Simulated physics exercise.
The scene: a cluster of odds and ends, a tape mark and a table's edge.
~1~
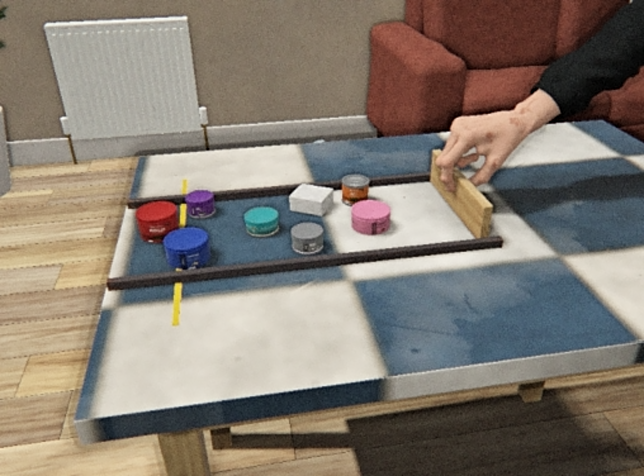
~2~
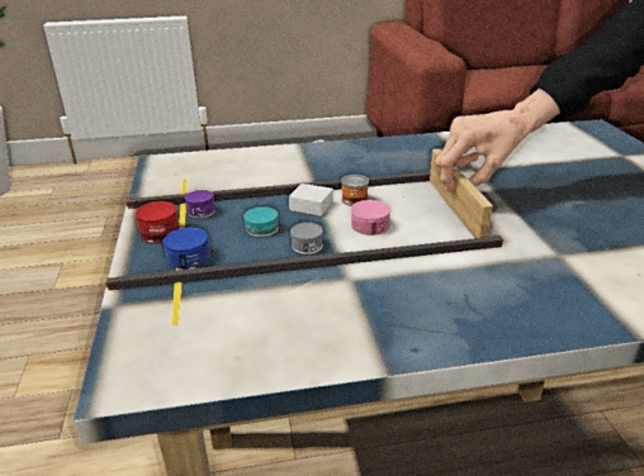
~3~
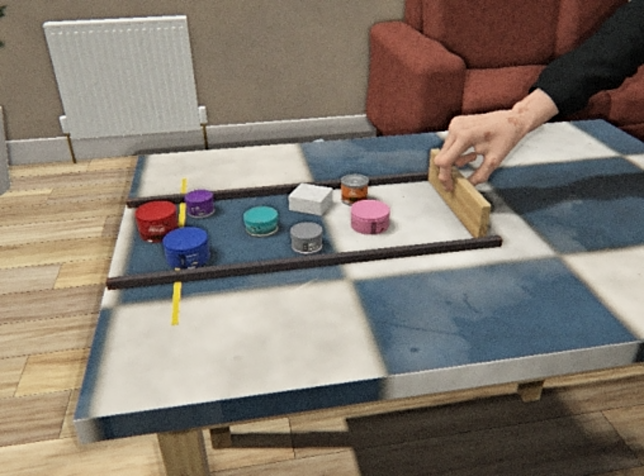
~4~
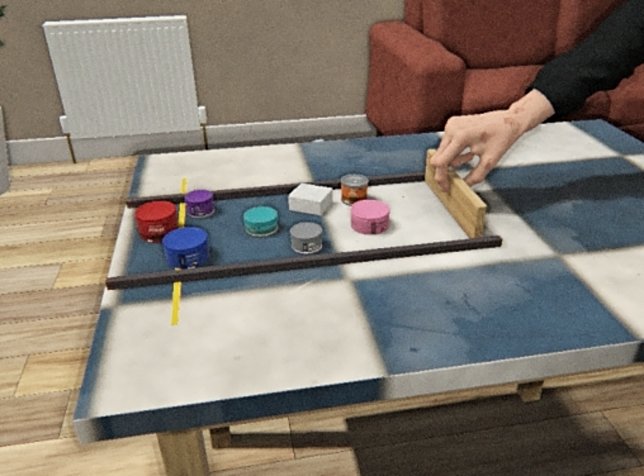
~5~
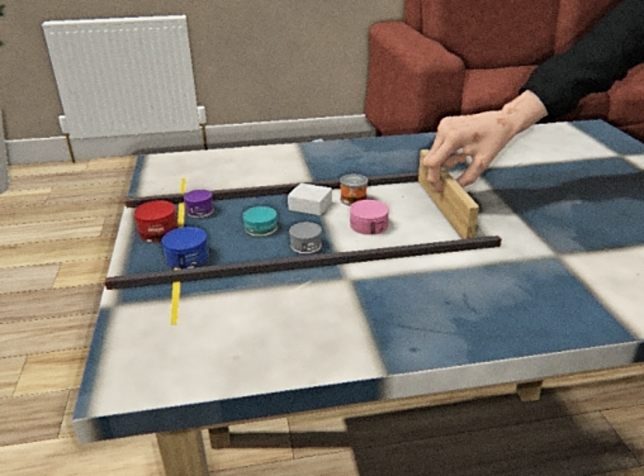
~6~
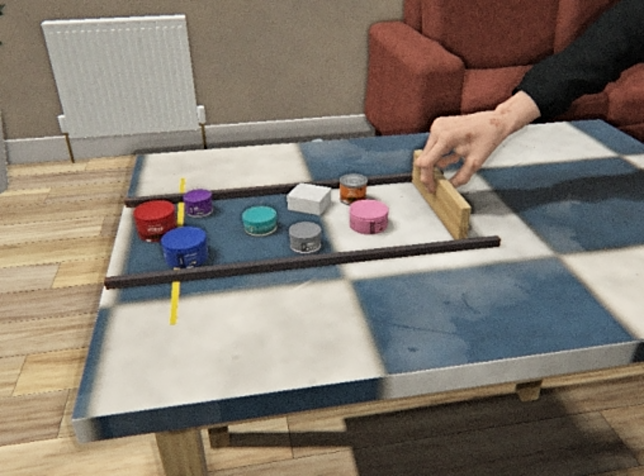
A hand in a dark sleeve grips an upright wooden board at the right of a blue and white checked table, seen from slightly above in a room with a radiator and red armchair. Between two dark rails sit red, blue and purple tubs near a yellow tape mark, with teal, grey, white, orange and pink items rightward. The hand slides the board slightly left, while the items barely move and the camera stays still.
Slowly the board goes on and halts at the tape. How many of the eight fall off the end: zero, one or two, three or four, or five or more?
Outcome: The number that fall off is one or two.
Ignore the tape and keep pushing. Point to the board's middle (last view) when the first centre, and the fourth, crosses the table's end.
Near (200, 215) and (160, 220).
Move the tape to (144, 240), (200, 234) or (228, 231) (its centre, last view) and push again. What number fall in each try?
Down on the floor: 4, 0 and 0.
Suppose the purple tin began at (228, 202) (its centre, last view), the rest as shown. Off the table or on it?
From there it comes down.
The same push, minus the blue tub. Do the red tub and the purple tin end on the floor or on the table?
The red tub tumbles off, the purple tin holds on.
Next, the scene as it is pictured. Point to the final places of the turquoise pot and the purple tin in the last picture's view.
The turquoise pot at (122, 239), the purple tin at (136, 205).
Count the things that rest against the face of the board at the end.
The number is 3.
A little later, none off yet; red tub at rest near (156, 221); blue tub at rest near (186, 247); purple tin at rest near (199, 204).
Next, none off yet; red tub at rest near (156, 221); blue tub at rest near (186, 247); purple tin shifted a little near (183, 205).
When it is over, the number that fall off is one or two; down, red tub.
